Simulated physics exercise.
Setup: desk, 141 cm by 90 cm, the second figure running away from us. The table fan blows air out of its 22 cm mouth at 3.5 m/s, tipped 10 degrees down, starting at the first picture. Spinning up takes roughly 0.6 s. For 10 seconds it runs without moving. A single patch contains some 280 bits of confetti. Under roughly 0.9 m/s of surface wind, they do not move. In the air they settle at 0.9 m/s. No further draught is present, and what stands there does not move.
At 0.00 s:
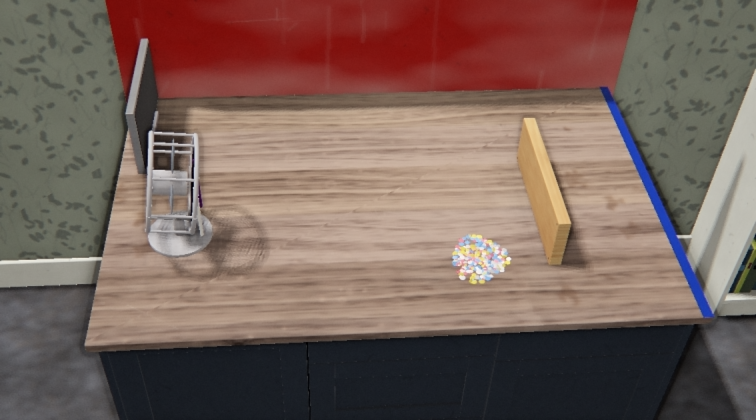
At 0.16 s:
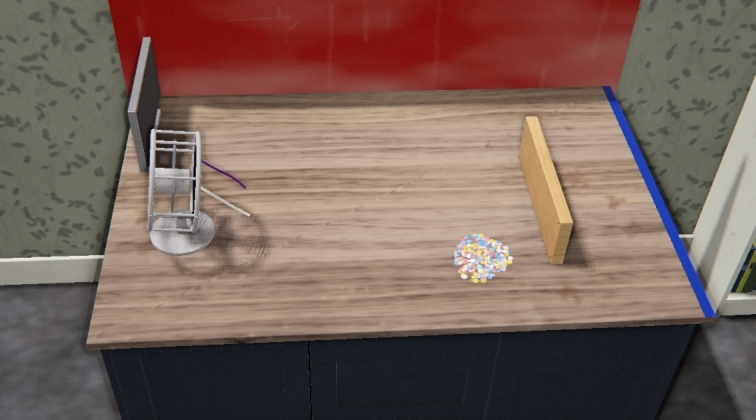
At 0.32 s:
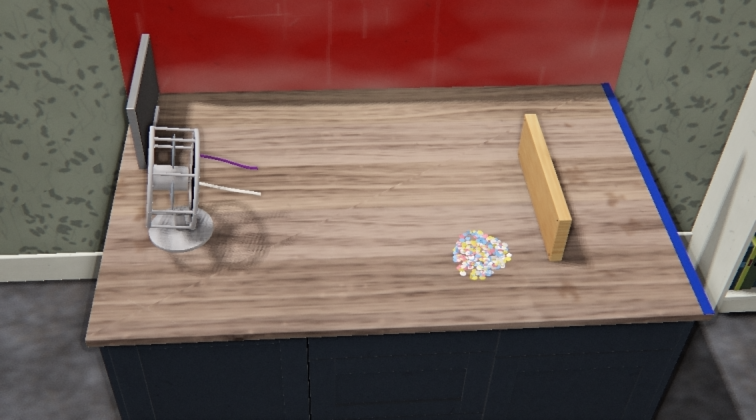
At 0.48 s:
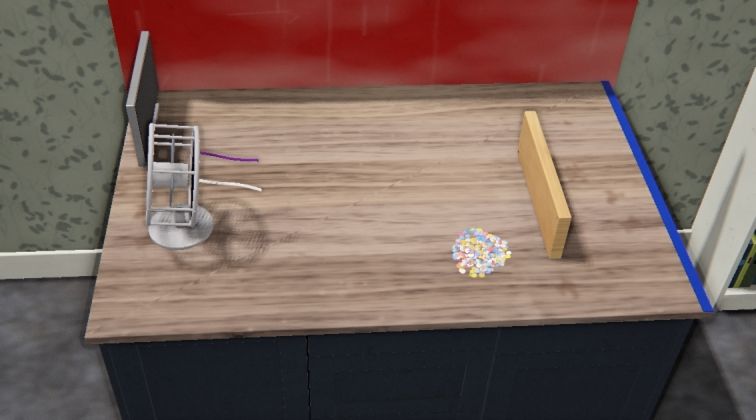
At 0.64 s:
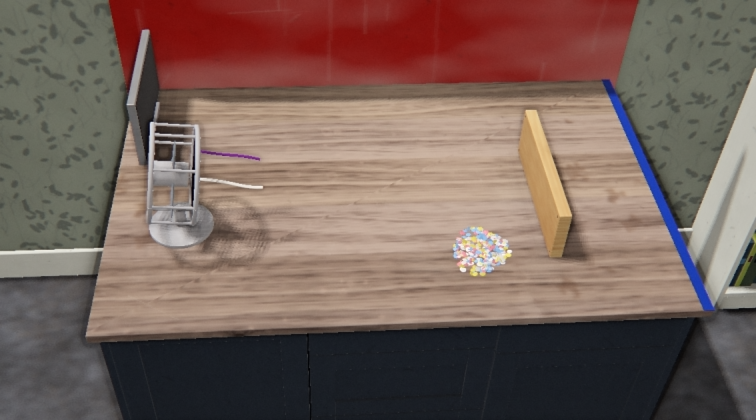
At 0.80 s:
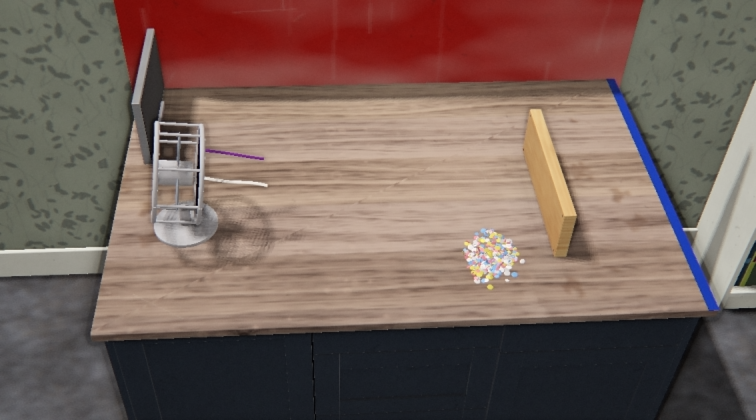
We see a table fan on a wooden counter, its purple and white ribbons lifting and streaming rightward while a patch of confetti lies still near an upright board; then the confetti begins to spread, some pieces shifting right.
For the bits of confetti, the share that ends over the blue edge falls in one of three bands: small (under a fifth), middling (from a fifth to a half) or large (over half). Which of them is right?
It is small.
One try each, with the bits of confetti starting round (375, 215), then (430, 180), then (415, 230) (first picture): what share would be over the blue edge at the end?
It goes 60 %, then 80 %, then 5 %.
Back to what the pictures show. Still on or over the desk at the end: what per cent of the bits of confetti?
About 0 per cent.
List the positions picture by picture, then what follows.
In the first picture, the middle of the bits of confetti is near (479, 259), none has stirred yet and the mouth of the table fan is at (172, 183).
In the second picture, the middle of the bits of confetti is near (481, 257), none has stirred yet and the blue edge is centred on (656, 185).
In the third picture, the middle of the bits of confetti is near (480, 254), none has stirred yet, the top of a board is at (547, 163) and the top of a laptop is at (138, 69).
In the fourth picture, the middle of the bits of confetti is near (479, 252) and none has stirred yet.
In the fifth picture, the middle of the bits of confetti is near (480, 250) and none has stirred yet.
In the sixth picture, the middle of the bits of confetti is near (491, 256), the farthest in sight from the table fan is at (522, 262) and about 45 % have left their places.
After 2.0 s the count stands so, 0 % are over the blue edge.
After 3.2 s the count stands so, 0 % are over the blue edge.
After 5.5 s the count stands so, 0 % are over the blue edge.
After 10.0 s, at the end, 0 % are over the blue edge.
